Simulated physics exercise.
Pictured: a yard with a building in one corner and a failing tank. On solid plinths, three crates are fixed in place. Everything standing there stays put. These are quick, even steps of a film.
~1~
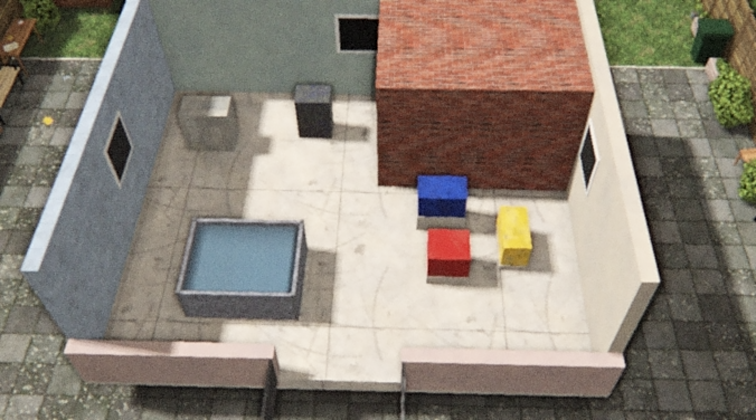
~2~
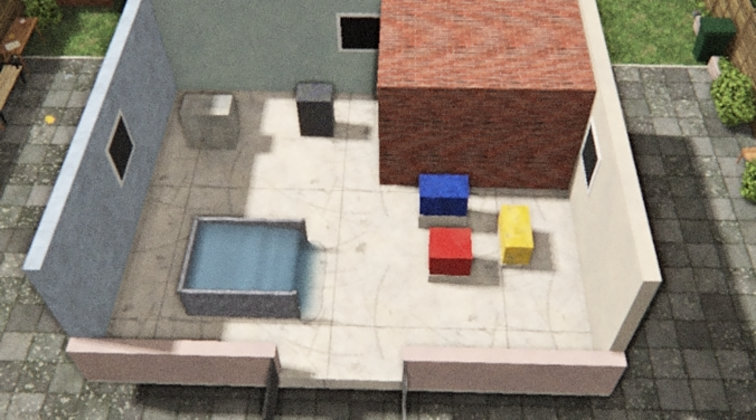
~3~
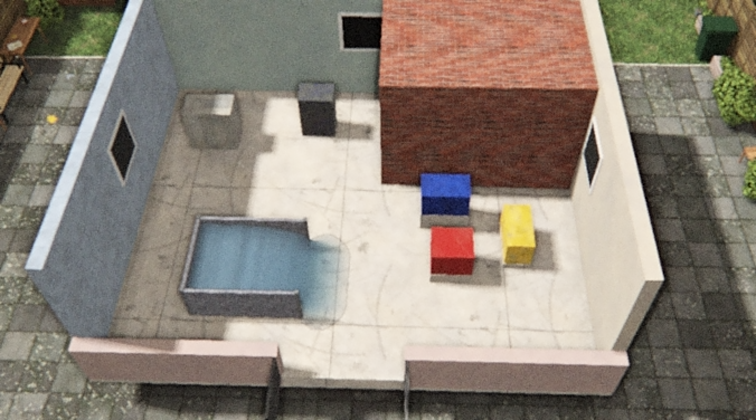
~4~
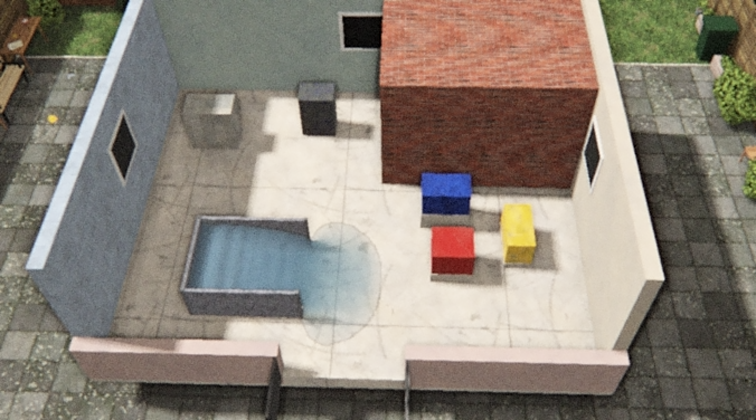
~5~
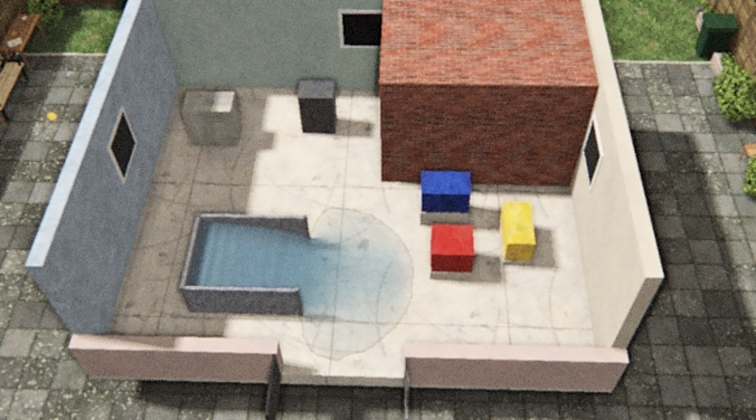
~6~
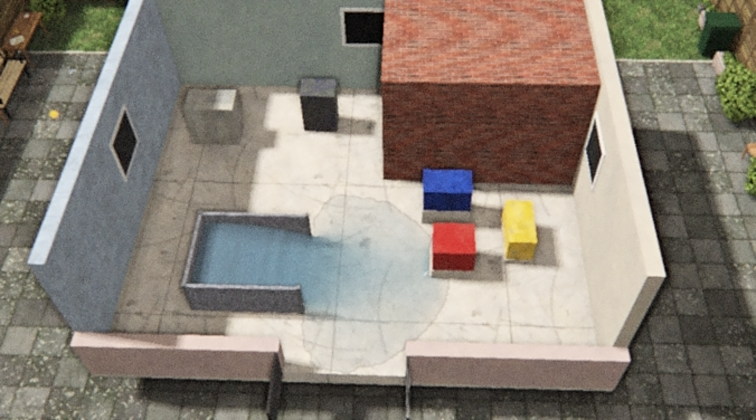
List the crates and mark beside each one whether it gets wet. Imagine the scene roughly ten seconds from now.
Blue crate - stays dry; red crate - gets wet; yellow crate - gets wet.
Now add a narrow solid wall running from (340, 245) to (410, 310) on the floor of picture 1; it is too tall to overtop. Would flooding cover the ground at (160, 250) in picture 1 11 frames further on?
Answer: Free of water.
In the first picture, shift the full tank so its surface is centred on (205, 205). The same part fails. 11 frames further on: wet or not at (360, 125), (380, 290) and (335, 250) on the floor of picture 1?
Results in order - swamped, swamped, swamped.
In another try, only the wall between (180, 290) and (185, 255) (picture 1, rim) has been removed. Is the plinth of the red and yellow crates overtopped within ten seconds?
The red crate is untouched and the yellow crate is untouched.
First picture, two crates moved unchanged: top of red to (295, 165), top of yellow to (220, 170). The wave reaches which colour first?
That would be the one in blue.
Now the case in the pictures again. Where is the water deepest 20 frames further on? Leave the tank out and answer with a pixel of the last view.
Approximate pixel: (559, 367).
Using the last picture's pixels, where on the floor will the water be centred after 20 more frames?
Near (440, 274).
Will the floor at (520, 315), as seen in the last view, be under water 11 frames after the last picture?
That spot: Submerged.
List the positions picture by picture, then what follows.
In the first frame, the open tank at (243, 258) is whole and still.
In the second frame, water pours out at (300, 272) and has run to (311, 243).
In the third frame, the front is at (329, 238), out from the gap at (302, 273).
In the fourth frame, the front is at (368, 244), out from the gap at (303, 274).
In the fifth frame, water pours out at (303, 271) and has run to (406, 258).
In the sixth frame, water pours out at (304, 270) and has run to (441, 298).
A moment on, water covers 30 % of the floor; the blue crate water round its plinth, the red crate water round its plinth, the yellow crate water round its plinth.
Next, water covers 35 % of the floor; the blue crate water round its plinth, the red crate water round its plinth, the yellow crate water round its plinth.
Then, water covers 45 % of the floor; the blue crate water round its plinth, the red crate water round its plinth, the yellow crate water round its plinth.
Later, water covers 45 % of the floor; the blue crate water round its plinth, the red crate water round its plinth, the yellow crate water round its plinth.
In the end, water covers 75 % of the floor; the blue crate stayed above the water, the red crate was topped, the yellow crate was topped.
